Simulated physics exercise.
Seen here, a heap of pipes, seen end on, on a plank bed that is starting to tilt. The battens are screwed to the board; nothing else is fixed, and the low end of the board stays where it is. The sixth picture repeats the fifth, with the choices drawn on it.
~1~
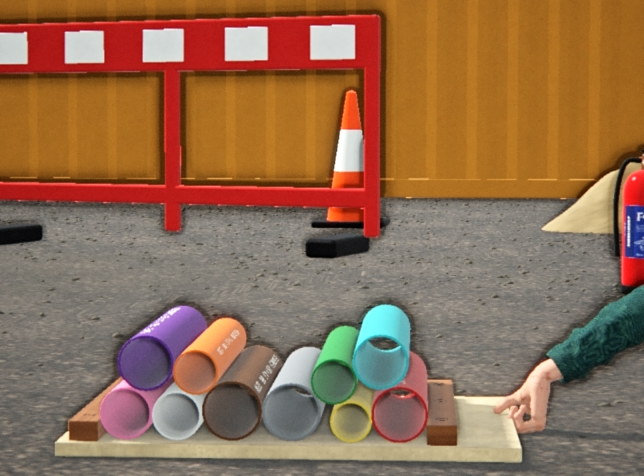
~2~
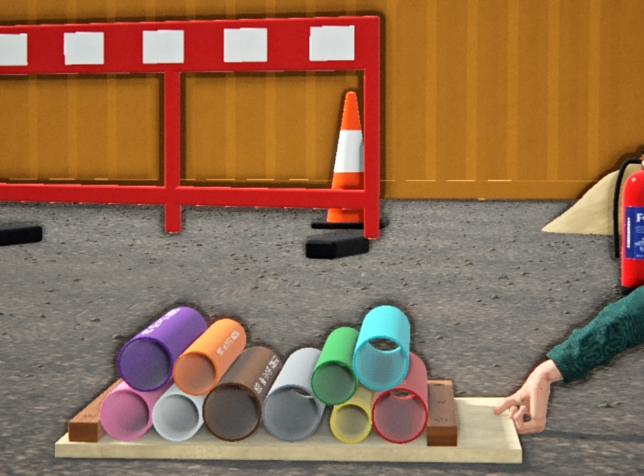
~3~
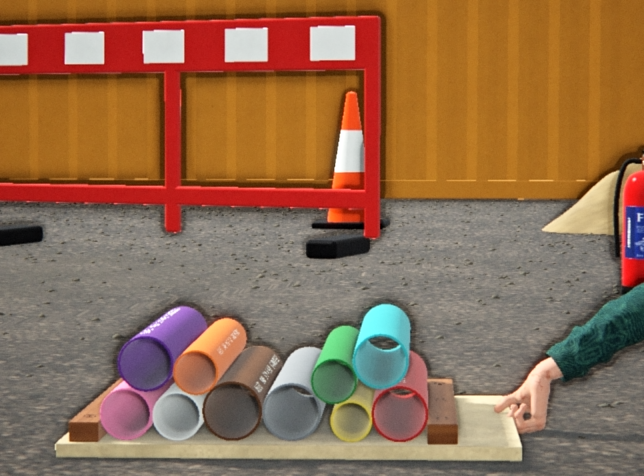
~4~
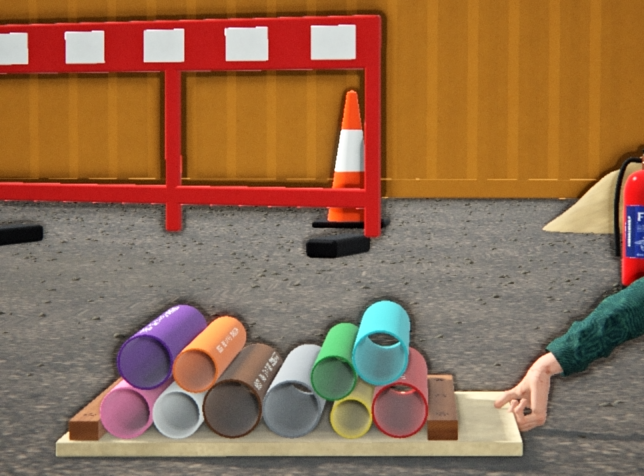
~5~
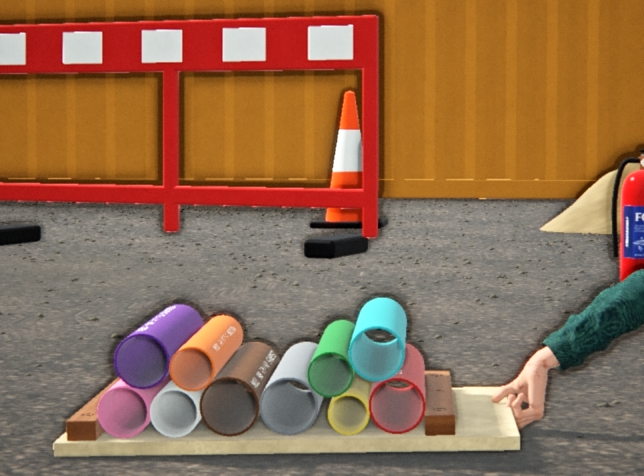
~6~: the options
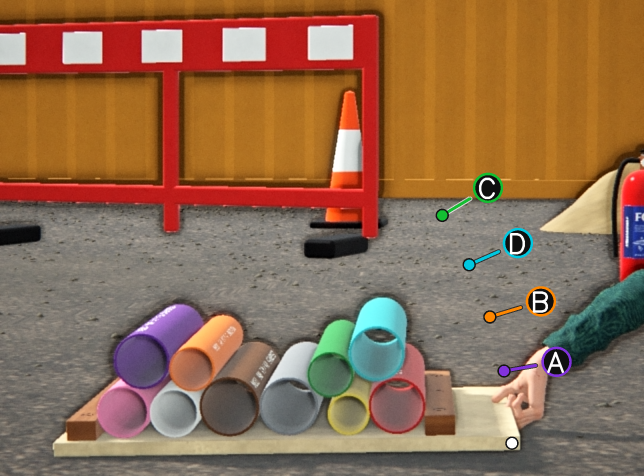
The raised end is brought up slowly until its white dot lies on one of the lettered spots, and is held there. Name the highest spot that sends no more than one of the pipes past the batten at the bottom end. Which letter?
It can be raised to B.
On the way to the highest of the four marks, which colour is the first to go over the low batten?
The purple one.
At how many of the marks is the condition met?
Two of the four.
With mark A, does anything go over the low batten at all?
At A: No.
On the copy, A at (504, 371); B at (490, 317); C at (442, 216); D at (469, 265); the white dot at (512, 443).
On B. First, board at 13°.
Then, board at 18°.
Finally, board at 18°, none over the low batten.
By contrast, A none over the low batten; C four over the low batten (orange, green, turquoise, purple); D two over the low batten (orange, purple).
